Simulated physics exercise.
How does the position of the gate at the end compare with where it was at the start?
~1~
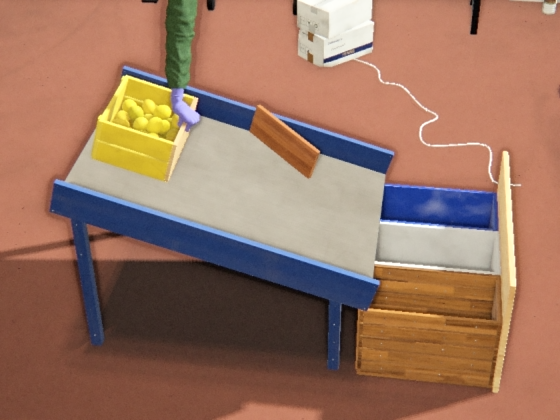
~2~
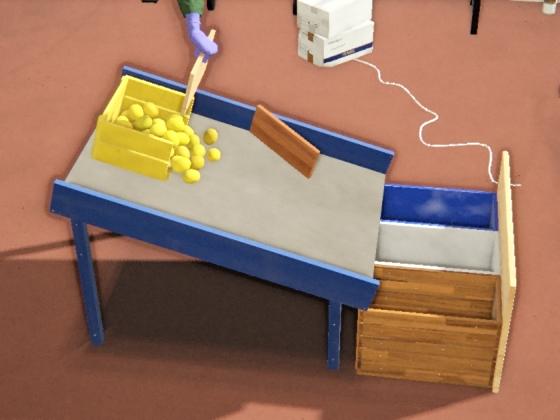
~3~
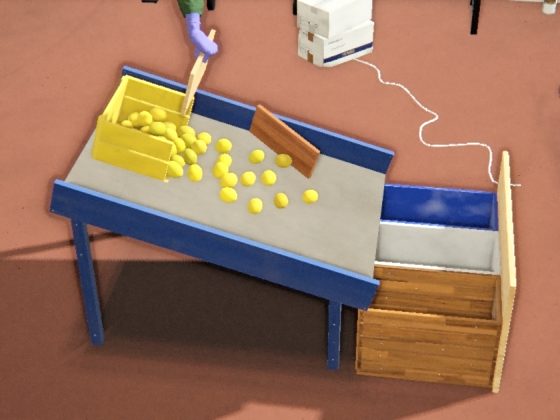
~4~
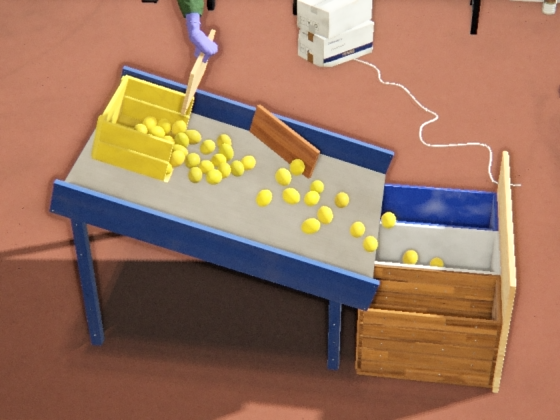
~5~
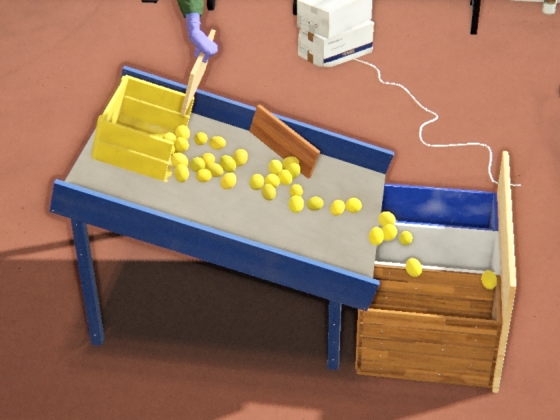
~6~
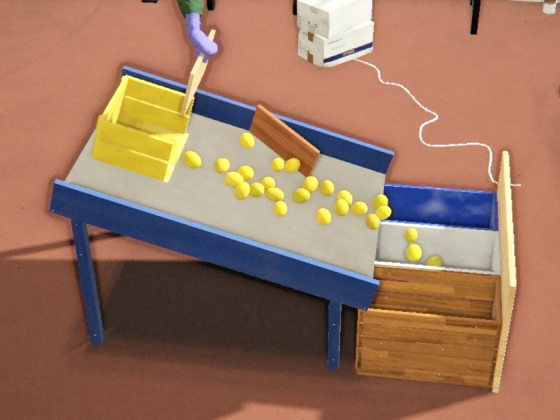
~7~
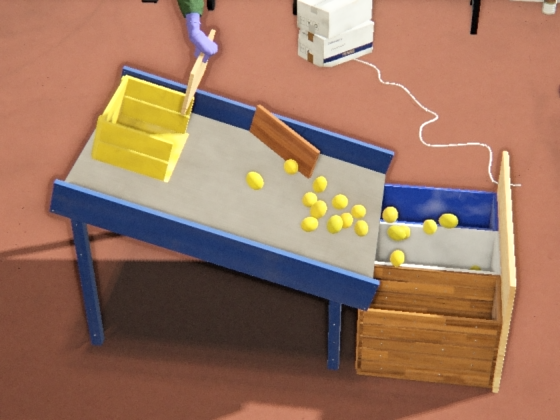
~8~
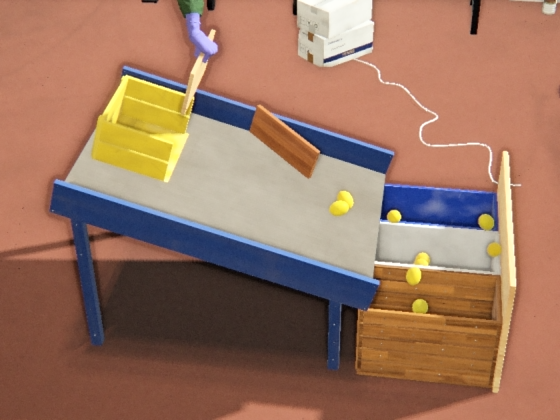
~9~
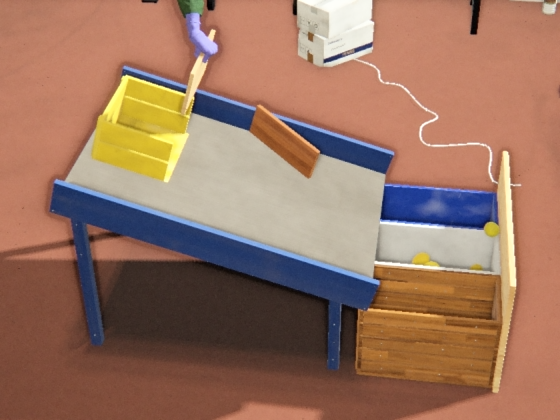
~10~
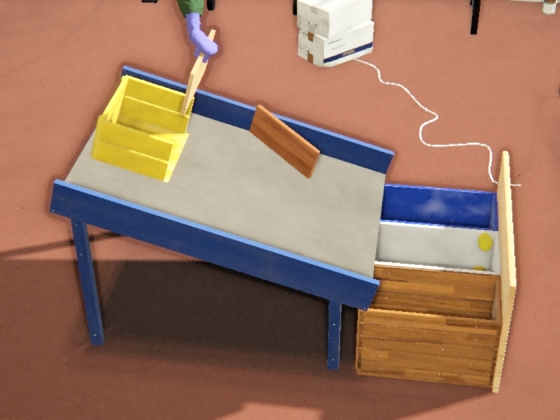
At the start the gate is down at the open side of the yellow pen, and by the end it is held up clear of the pen, higher and slightly to the right, in the purple hand.
